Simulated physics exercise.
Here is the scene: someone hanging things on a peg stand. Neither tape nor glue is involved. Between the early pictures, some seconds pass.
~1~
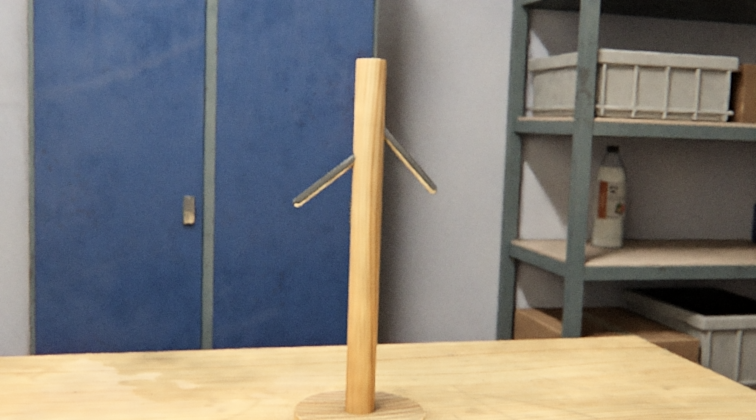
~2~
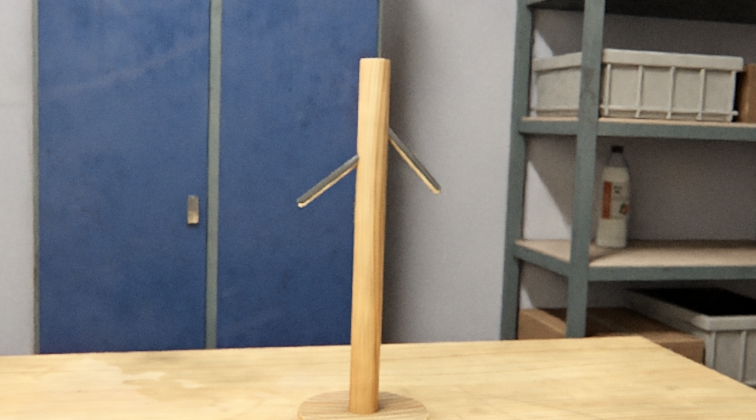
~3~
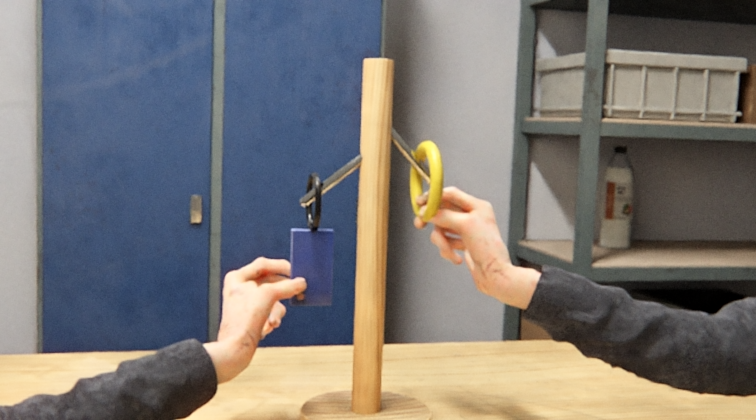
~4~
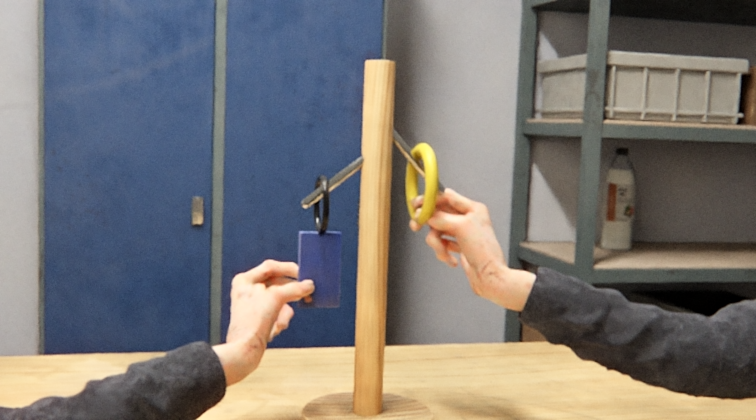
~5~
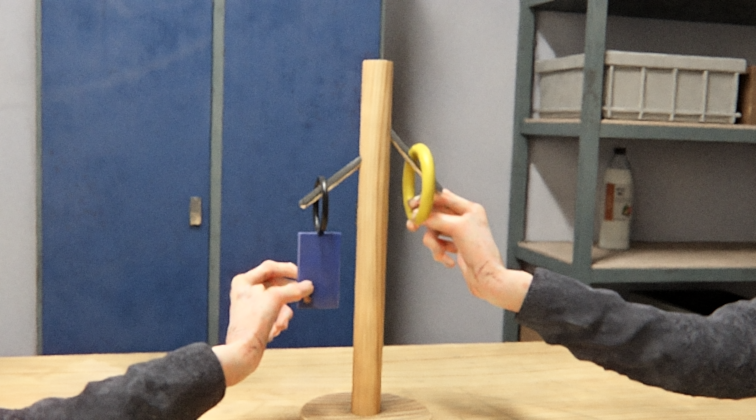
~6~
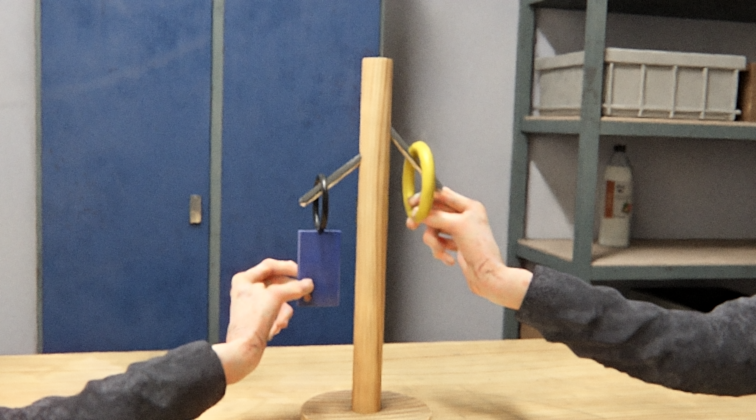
In a workshop, two hands holding a blue tag and a yellow ring of tape on the sloping pegs of a wooden stand.
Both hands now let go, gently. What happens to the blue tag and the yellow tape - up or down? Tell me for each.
Outcome: The blue tag down, the yellow tape down.
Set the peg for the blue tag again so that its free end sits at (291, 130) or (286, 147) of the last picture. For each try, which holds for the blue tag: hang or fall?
Well, first it keeps its place, and next it keeps its place.
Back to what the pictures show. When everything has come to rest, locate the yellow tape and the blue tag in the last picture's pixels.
Roughly (474, 410) for the first and roughly (263, 405) for the other.
Then, 0.18 s on from there, blue tag on its way down near (296, 300); yellow tape turned 50° from its first pose near (440, 230).
Then, 0.28 s on from there, blue tag on its way down near (266, 394); yellow tape on its way down near (465, 335).
Then, 0.40 s on from there, blue tag on its way down near (270, 400); yellow tape at the bottom near (477, 395).
In the end, the blue tag falls off, near (263, 405); the yellow tape falls off, near (474, 410).
